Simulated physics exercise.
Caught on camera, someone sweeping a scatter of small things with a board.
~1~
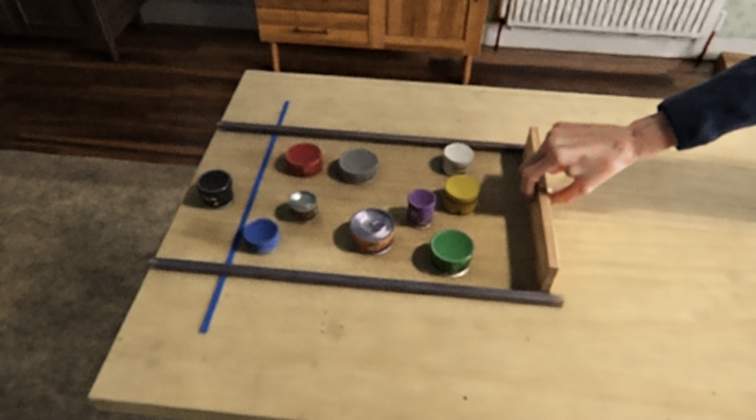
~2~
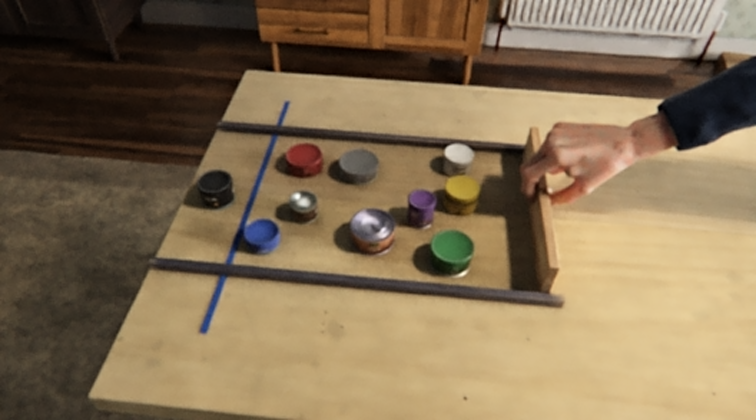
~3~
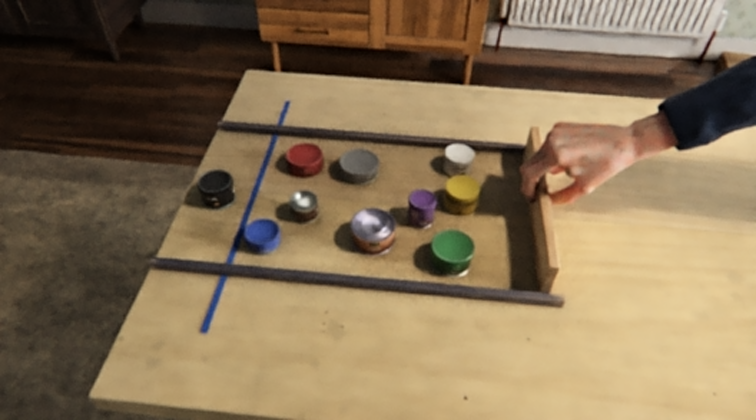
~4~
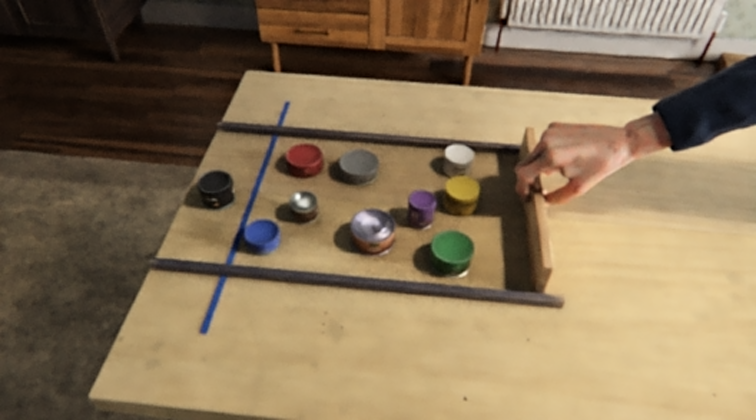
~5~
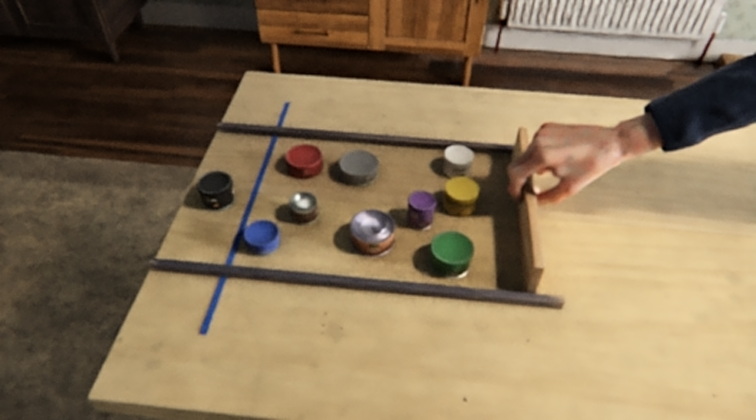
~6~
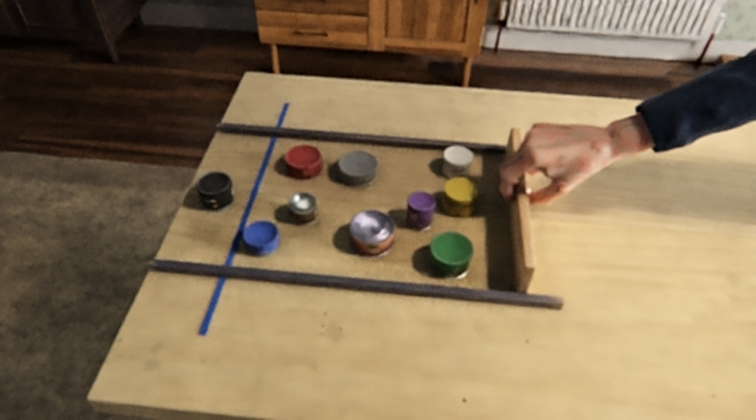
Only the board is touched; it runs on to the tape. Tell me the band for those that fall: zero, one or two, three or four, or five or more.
Outcome: The number that fall off is one or two.
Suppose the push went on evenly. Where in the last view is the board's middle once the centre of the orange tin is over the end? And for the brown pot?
For the orange tin at (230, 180), for the brown pot at (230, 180).
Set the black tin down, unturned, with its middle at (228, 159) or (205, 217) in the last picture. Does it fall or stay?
In that order, it drops off; comes down.
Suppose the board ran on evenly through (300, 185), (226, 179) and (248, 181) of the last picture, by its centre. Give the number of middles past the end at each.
In that order 0, 5 and 2.
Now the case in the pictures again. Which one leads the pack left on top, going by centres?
The blue pot ends nearest.
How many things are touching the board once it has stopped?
The number is 4.
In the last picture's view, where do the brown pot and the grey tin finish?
First (209, 186), then (227, 160).
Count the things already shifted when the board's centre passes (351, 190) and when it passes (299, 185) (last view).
By then 8, and 9.
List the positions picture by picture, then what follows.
In the first picture, black tin (216, 190); blue pot (262, 237); red tub (304, 160); board (539, 203); tape (253, 194).
In the second picture, blue pot (262, 237); board (539, 203).
In the third picture, red tub (305, 160); orange tin (373, 232).
In the fourth picture, black tin (217, 190); grey tin (359, 168).
In the fifth picture, blue pot (262, 238); brown pot (304, 209).
In the sixth picture, black tin (216, 192); blue pot (262, 239); red tub (304, 162); board (518, 204); tape (253, 196).
Soon after, none off yet; black tin at rest near (216, 192); blue pot at rest near (262, 239); red tub at rest near (304, 162).
Then, none off yet; black tin at rest near (216, 192); blue pot at rest near (262, 239); red tub moved a little near (293, 160).
Further on, none off yet; black tin at rest near (216, 192); blue pot moved about its own width near (222, 243); red tub moved well along near (237, 152).
By the end, the number that fall off is one or two; fallen, red tub and black tin.
